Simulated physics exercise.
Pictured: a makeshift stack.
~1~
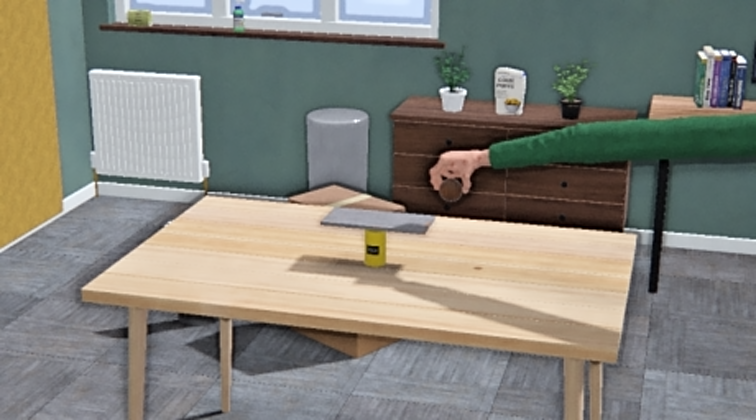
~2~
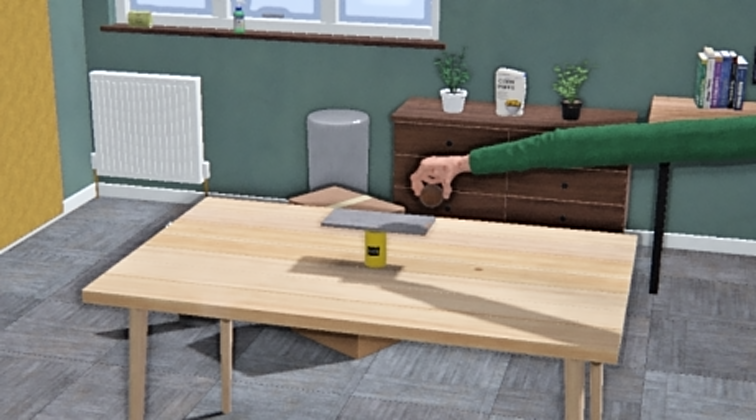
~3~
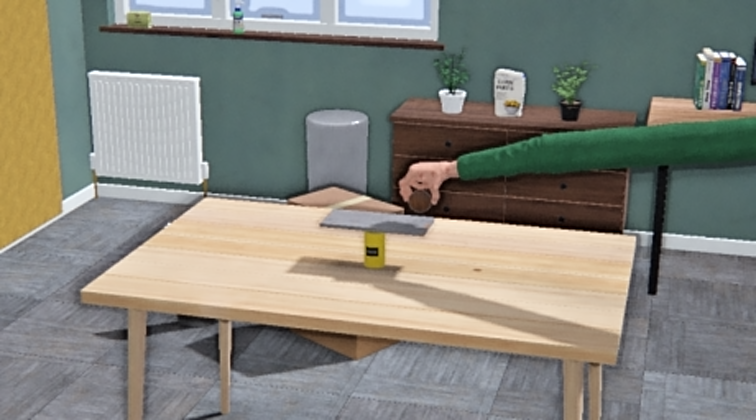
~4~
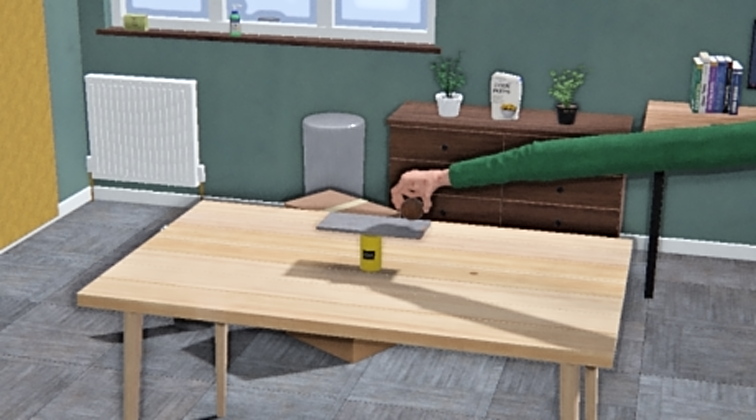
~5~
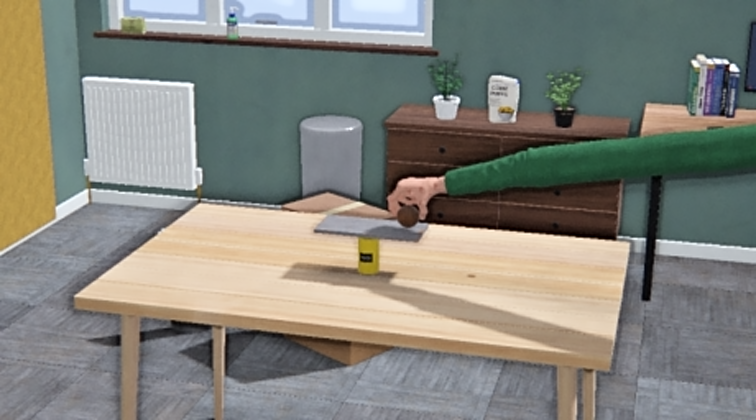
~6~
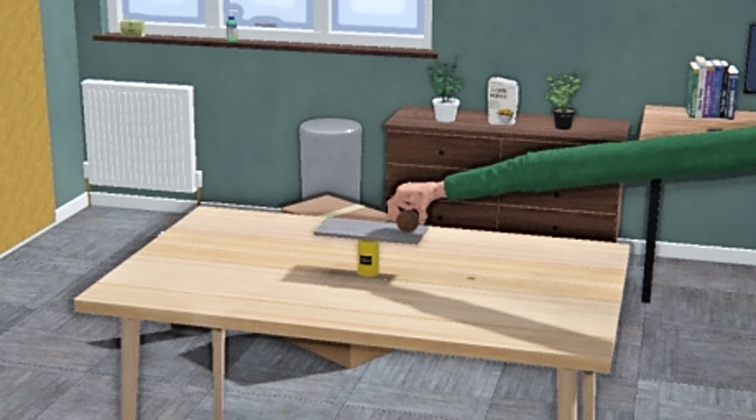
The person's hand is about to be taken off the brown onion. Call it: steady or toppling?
Toppling.
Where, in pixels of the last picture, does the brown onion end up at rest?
Somewhere around (418, 268) in the last picture.
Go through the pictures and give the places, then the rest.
In the first frame, on its way; brown onion (451, 190); yellow jar (375, 243).
In the second frame, on its way; brown onion (432, 195); yellow jar (376, 244).
In the third frame, on its way; brown onion (420, 201); yellow jar (375, 245).
In the fourth frame, on its way; brown onion (412, 209); yellow jar (371, 248).
In the fifth frame, on its way; brown onion (408, 216); yellow jar (369, 251).
In the sixth frame, in place under the hand; brown onion (408, 221); yellow jar (368, 253).
Then, 0.40 s on from there, brown onion now fallen; grey board turned 48° from how it was put.
Then, 0.50 s on from there, grey board turned 67° from how it was put.
In the end, fallen, brown onion; toppled in the stack, grey board; yellow jar unmoved. At the end, from the last picture's camera, brown onion near (418, 268). The stack loses its balance.
